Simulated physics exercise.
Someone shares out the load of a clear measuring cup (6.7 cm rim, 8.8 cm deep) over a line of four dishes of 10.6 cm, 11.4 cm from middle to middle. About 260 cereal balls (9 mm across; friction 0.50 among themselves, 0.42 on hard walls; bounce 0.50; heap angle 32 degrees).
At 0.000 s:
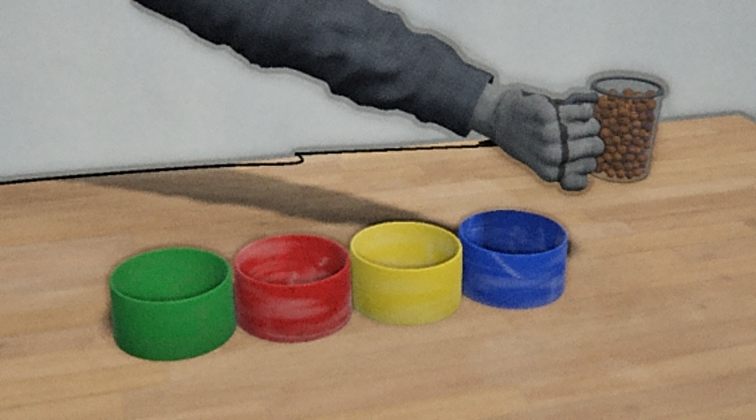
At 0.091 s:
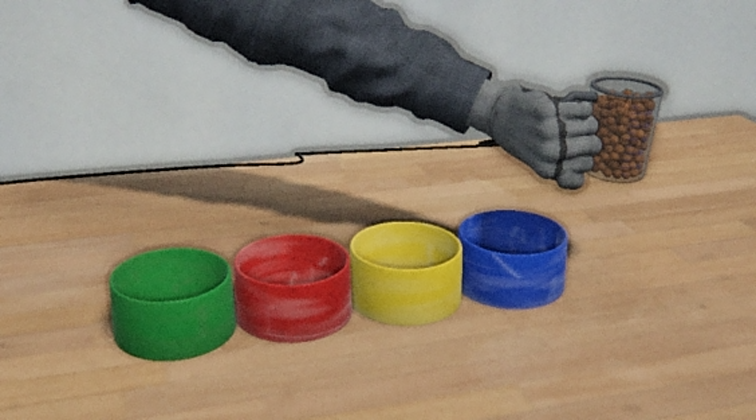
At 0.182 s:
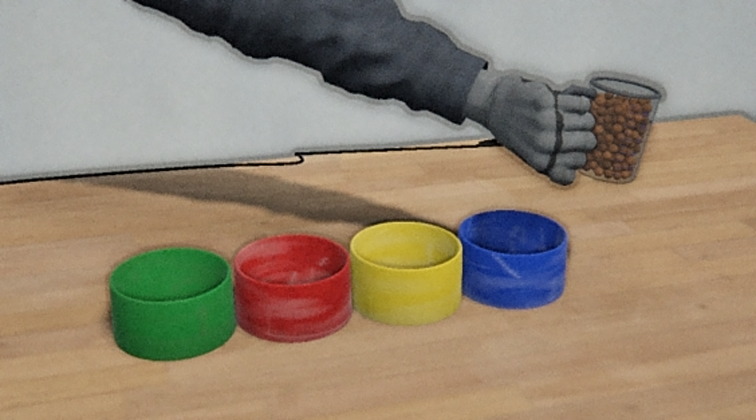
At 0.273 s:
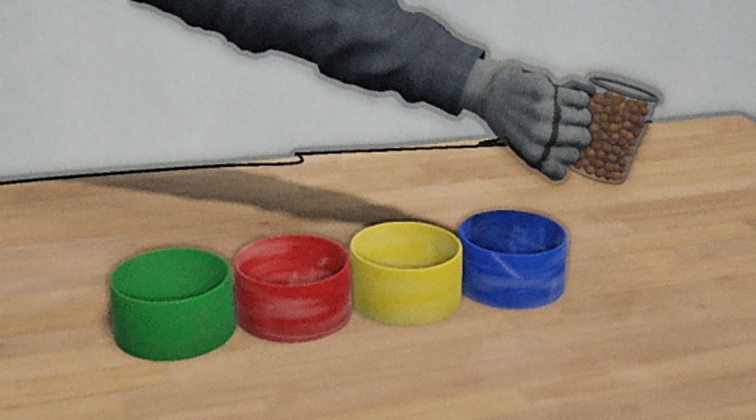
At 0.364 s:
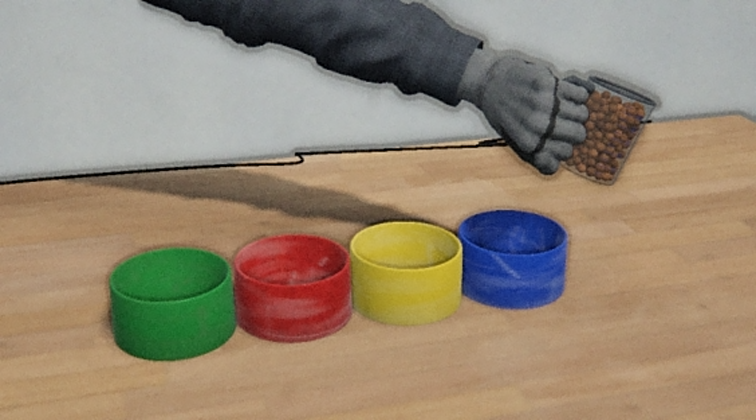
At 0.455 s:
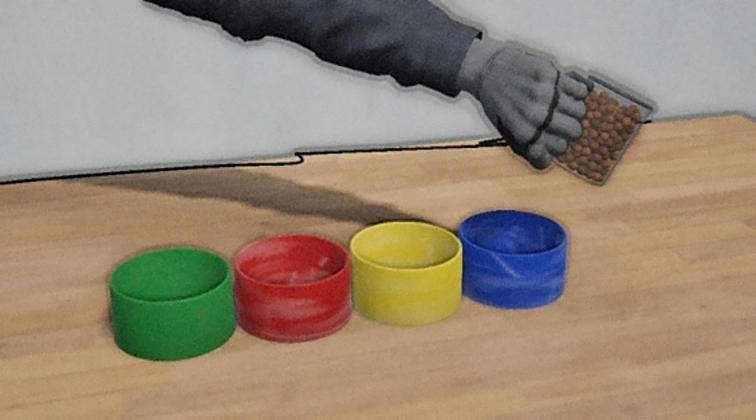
Gloved hand holding a clear cup of brown balls, tilting it rightward while shifting slightly left behind four coloured dishes.
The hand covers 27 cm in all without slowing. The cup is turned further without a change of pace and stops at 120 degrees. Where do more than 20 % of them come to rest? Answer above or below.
Red: Below, blue: Above, green: Below, yellow: Below, counter: Above.
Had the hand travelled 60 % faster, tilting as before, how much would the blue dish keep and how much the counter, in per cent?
Then: Blue 90; counter 0.
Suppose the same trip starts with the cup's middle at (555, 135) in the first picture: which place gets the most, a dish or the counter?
The winner: Blue.
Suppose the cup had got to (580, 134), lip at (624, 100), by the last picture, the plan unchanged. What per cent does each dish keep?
Red 0; blue 0; green 0; yellow 100.
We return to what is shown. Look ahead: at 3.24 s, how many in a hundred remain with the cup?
Some 0 per cent of the load.
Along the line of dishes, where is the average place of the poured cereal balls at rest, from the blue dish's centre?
About 5 cm to its right.
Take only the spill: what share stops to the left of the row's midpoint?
Some 0 per cent.
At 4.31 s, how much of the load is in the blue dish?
About 55 per cent by then.
After 2.12 s, tilt 120 degrees; cup holds 5 %, blue 50 %.
After 3.24 s, tilt 120 degrees; cup holds 0 %, blue 55 %.
Then, at 4.31 s, tilt 120 degrees; cup holds 0 %, blue 55 %.
At rest (4.6 s), red 0 %, blue 55 %, green 0 %, yellow 0 %, counter 45 %.
